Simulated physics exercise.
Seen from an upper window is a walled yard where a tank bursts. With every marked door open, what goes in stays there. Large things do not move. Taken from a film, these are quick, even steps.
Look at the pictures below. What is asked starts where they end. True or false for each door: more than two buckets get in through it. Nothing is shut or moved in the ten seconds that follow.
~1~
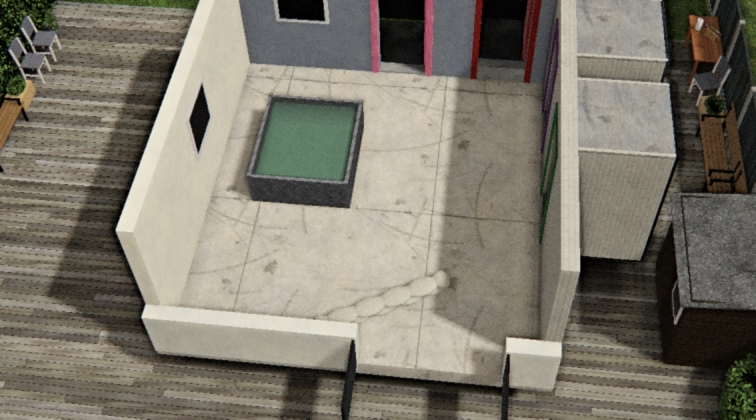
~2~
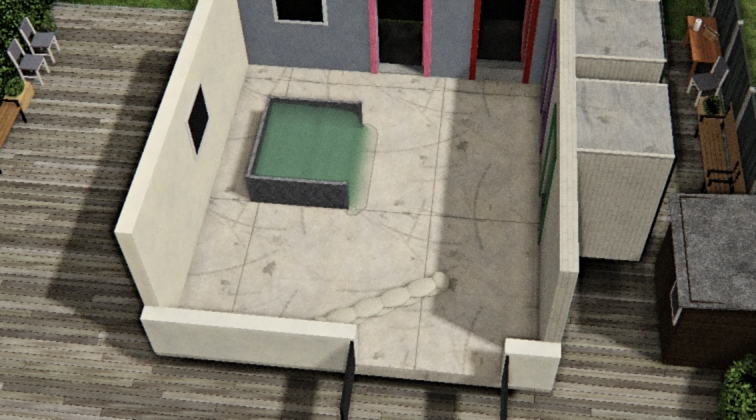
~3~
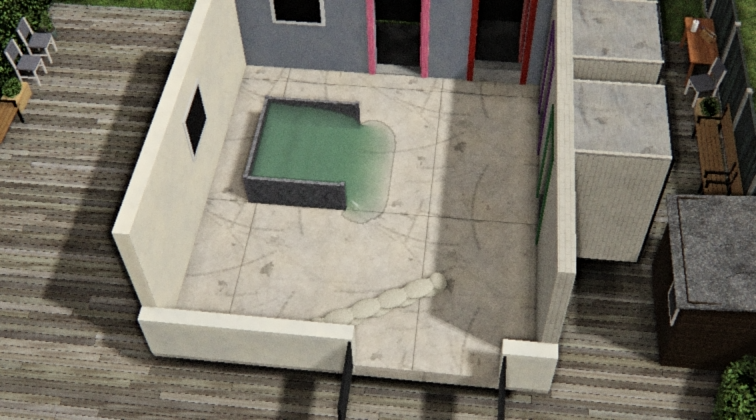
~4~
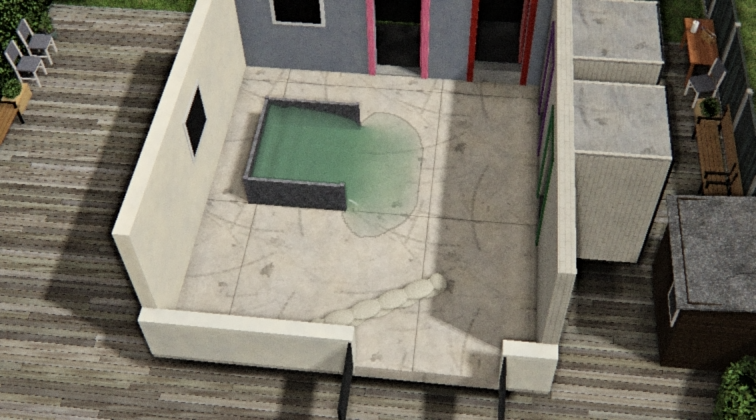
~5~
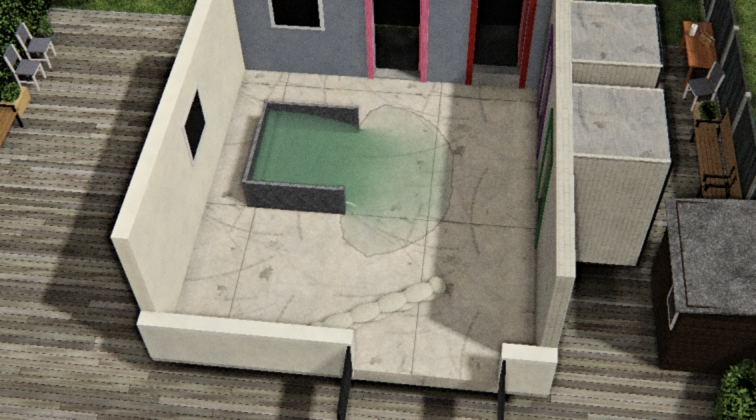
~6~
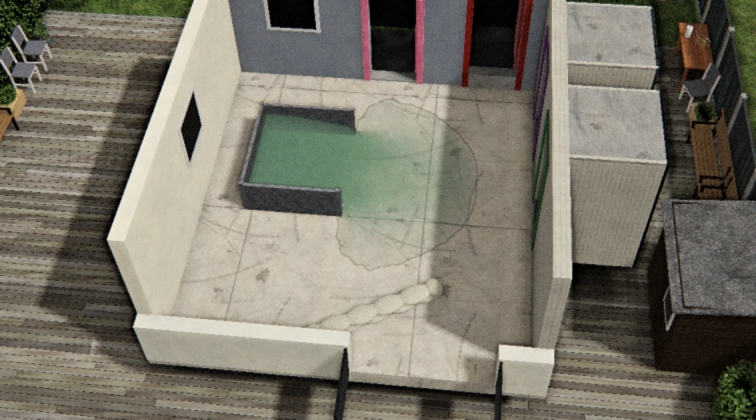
The pink door: False; the green door: True; the red door: False; the purple door: True.
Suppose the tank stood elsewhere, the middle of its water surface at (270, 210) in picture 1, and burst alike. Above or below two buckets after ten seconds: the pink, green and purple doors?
Door by door - pink misses it, green tops it, purple misses it.
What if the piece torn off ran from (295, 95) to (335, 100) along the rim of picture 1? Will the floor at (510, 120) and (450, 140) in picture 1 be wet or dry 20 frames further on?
The first spot is soaked and the second is soaked.
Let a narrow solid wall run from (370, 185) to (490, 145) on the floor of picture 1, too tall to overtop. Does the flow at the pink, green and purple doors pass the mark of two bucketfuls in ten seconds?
Pink door overshoots, green door falls short, purple door overshoots.
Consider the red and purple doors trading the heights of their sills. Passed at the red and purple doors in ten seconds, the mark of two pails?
Red door: Above the limit; purple door: Below the limit.
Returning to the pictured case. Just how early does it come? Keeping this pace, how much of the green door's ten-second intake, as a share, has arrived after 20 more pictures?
It works out at roughly 95 percent of the ten-second total.
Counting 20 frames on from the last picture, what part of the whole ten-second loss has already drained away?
By my reckoning, 30 %.
A moment on, water covers 40 % of the floor; the pink door wet at the sill, nothing in, the green door under two buckets in, the red door not reached, the purple door wet at the sill, nothing in.
Next, water covers 45 % of the floor; the pink door wet at the sill, nothing in, the green door over two buckets in, the red door wet at the sill, nothing in, the purple door over two buckets in.
Then, water covers 50 % of the floor; the pink door wet at the sill, nothing in, the green door far over two buckets in, the red door wet at the sill, nothing in, the purple door over two buckets in.
Later, water covers 65 % of the floor; the pink door under two buckets in, the green door far over two buckets in, the red door wet at the sill, nothing in, the purple door over two buckets in.
In the end, water covers 85 % of the floor; the pink door under two buckets in, the green door far over two buckets in, the red door wet at the sill, nothing in, the purple door over two buckets in.
